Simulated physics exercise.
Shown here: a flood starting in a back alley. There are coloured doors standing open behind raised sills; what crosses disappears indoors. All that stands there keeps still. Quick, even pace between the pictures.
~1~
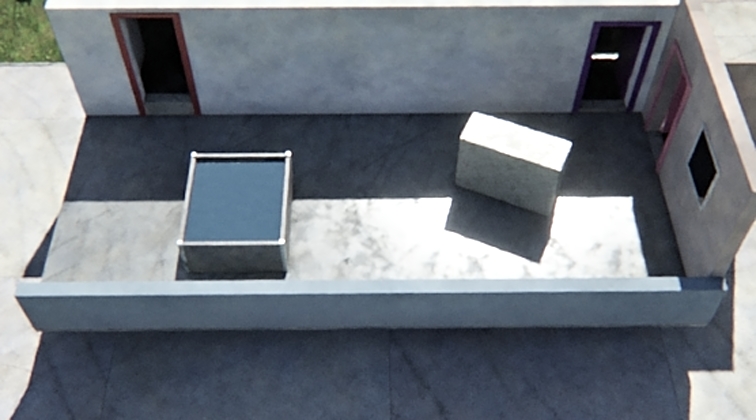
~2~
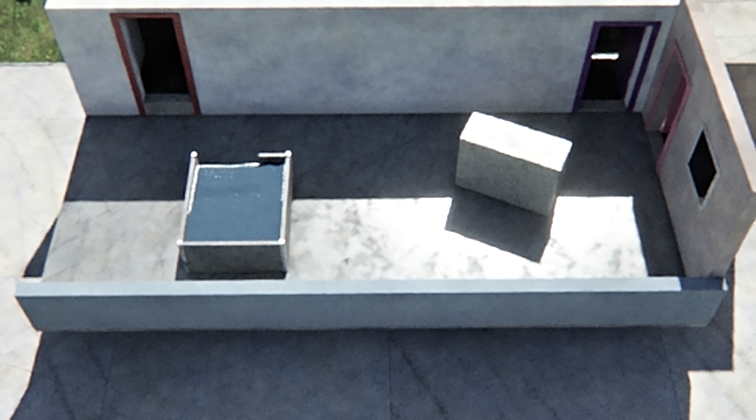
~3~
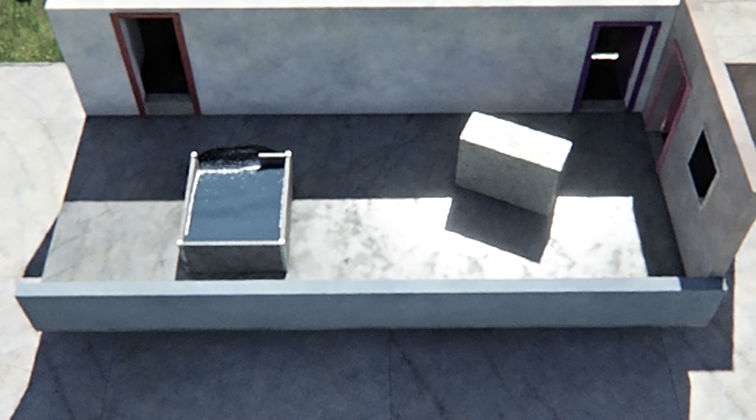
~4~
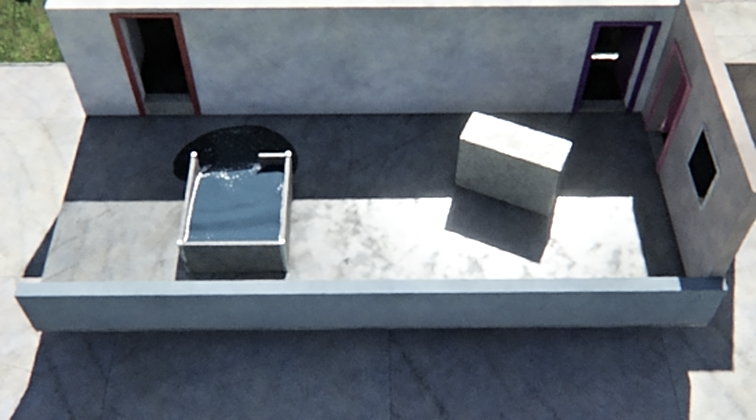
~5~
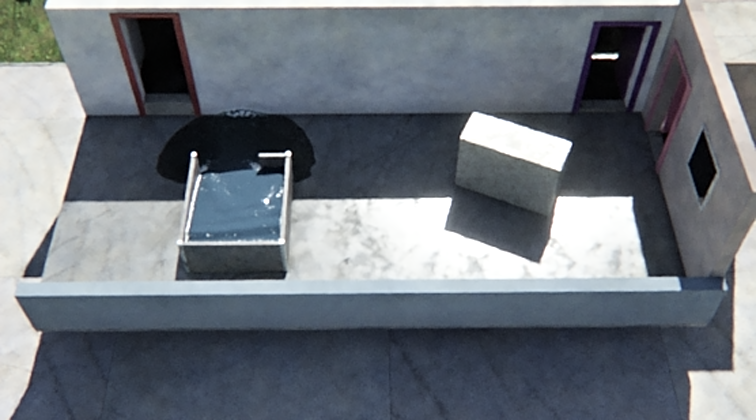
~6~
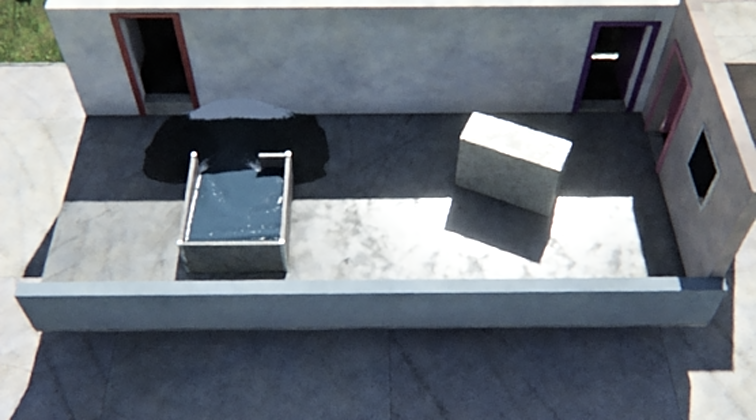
Water pours from the far side of a tank and spreads across the alley floor.
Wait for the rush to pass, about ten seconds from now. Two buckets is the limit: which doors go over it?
The red door stays within two buckets; the pink door lets in more than two buckets; the purple door stays within two buckets.
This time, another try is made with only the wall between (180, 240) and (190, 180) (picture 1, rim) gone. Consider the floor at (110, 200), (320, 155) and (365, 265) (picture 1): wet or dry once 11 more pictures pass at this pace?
Listed order gives sopping; left alone; left alone.
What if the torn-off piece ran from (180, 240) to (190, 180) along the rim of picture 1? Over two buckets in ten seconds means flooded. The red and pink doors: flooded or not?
As it plays out, the red door remains below and the pink door remains below.
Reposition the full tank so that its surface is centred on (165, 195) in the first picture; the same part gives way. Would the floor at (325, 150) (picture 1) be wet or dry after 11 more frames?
Soaked.
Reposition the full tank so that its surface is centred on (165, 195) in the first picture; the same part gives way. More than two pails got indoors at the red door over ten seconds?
Going one by one, I'd say the red door runs past the limit.
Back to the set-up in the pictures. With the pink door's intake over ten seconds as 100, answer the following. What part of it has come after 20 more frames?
My figure is 0 in a hundred.
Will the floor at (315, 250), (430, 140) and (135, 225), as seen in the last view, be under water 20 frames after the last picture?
Point 1: Not wet; point 2: Drenched; point 3: Not wet.
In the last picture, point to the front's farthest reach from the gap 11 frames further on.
At roughly (485, 114).
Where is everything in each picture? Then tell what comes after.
In the first frame, the tank at (237, 200) is whole and still.
In the second frame, water pours out on the tank's far side and has run to a hidden place.
In the third frame, the front is at (266, 152), out from the gap on the tank's far side.
In the fourth frame, water pours out on the tank's far side and has run to (258, 130).
In the fifth frame, the front is at (276, 116), out from the gap on the tank's far side.
In the sixth frame, water pours out on the tank's far side and has run to (308, 116).
A moment on, water covers 15 % of the floor; the red door wet at the sill, nothing in, the pink door not reached, the purple door not reached.
Next, water covers 25 % of the floor; the red door wet at the sill, nothing in, the pink door not reached, the purple door not reached.
Then, water covers 45 % of the floor; the red door wet at the sill, nothing in, the pink door not reached, the purple door wet at the sill, nothing in.
Later, water covers 60 % of the floor; the red door wet at the sill, nothing in, the pink door over two buckets in, the purple door wet at the sill, nothing in.
In the end, water covers 70 % of the floor; the red door wet at the sill, nothing in, the pink door over two buckets in, the purple door wet at the sill, nothing in.
